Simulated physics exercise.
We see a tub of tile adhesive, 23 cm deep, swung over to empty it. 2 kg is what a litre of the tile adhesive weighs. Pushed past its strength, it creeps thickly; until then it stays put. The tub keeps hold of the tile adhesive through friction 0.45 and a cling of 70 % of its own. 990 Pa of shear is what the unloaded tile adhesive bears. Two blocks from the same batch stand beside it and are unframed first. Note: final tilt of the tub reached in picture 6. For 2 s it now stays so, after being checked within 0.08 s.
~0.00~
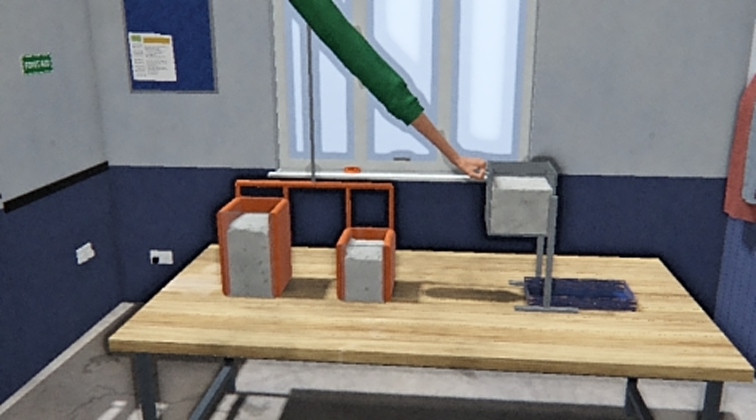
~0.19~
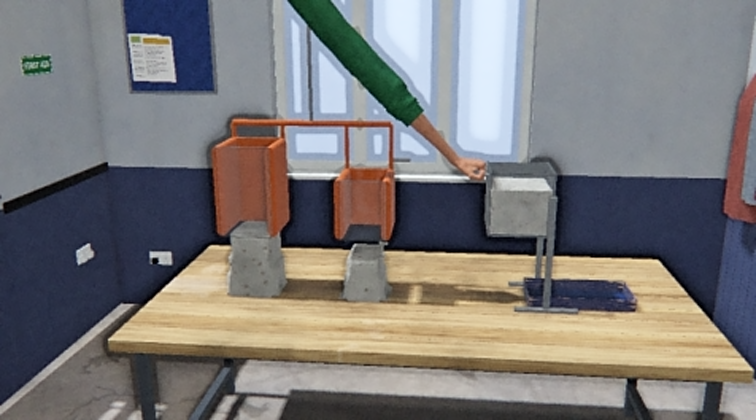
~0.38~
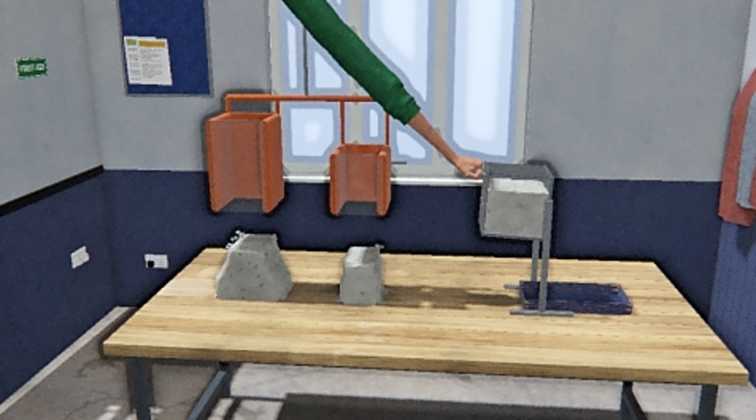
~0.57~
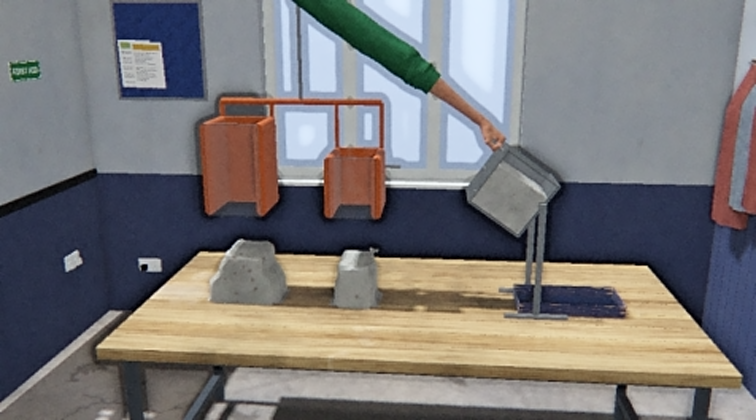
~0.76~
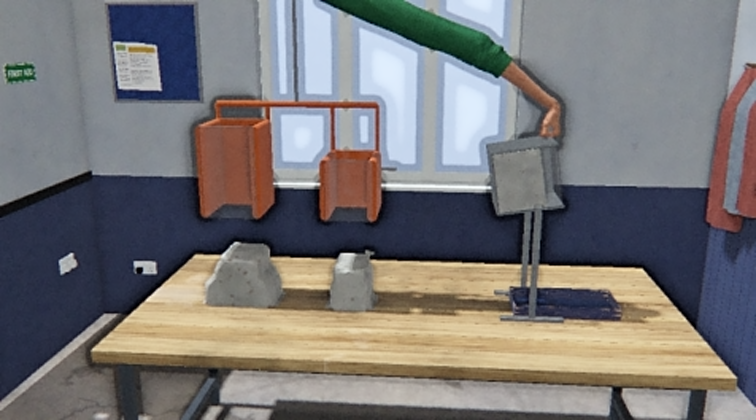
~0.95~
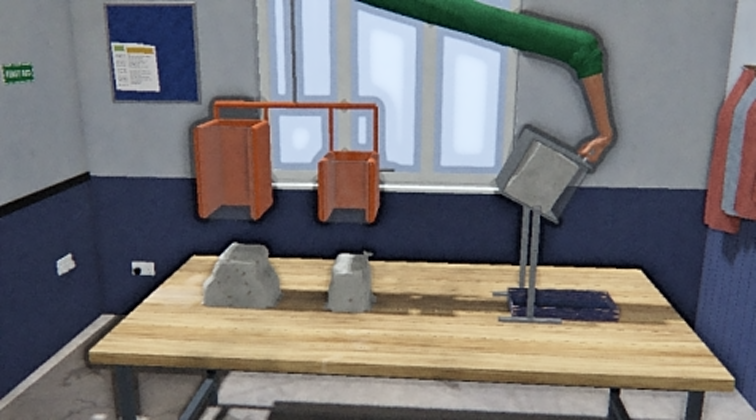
An orange double mould rises off two grey blocks on a pale wooden table, and the larger left block slumps and widens while the smaller one keeps its height. Then a green-sleeved arm swings a grey tub on a stand over to the right, its thick grey contents still inside. The view, from in front of the table in a blue-and-grey room with a window, drifts slightly.
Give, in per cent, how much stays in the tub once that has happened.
Roughly 0 out of 100.
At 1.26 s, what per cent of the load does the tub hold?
Some 25 per cent.
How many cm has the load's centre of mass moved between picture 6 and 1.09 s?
Some 9 cm.
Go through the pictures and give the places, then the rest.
The first frame shows handle-side rim at (493, 172), tilt 0 degrees; top of the tile adhesive at (518, 188); blocks stand 30 cm, 19 cm (left to right).
The second frame shows handle-side rim at (492, 173), tilt 0 degrees; top of the tile adhesive at (517, 189); blocks stand 27 cm, 19 cm (left to right).
The third frame shows handle-side rim at (490, 173), tilt 3 degrees; top of the tile adhesive at (493, 190); blocks stand 22 cm, 19 cm (left to right).
The fourth frame shows handle-side rim at (510, 151), tilt 35 degrees; top of the tile adhesive at (502, 166); blocks stand 22 cm, 19 cm (left to right).
The fifth frame shows handle-side rim at (558, 146), tilt 81 degrees; top of the tile adhesive at (536, 150); blocks stand 22 cm, 19 cm (left to right).
The sixth frame shows handle-side rim at (590, 169), tilt 117 degrees; top of the tile adhesive at (542, 145); blocks stand 22 cm, 19 cm (left to right).
After 1.09 s, the tub is at 117 degrees and holds 76 %.
After 1.26 s, the tub is at 117 degrees and holds 25 %.
After 1.43 s, the tub is at 117 degrees and holds 0 %.
After 1.60 s, the tub is at 117 degrees and holds 0 %.
After 2.95 s, at the end, the tub is at 117 degrees and holds 0 %.
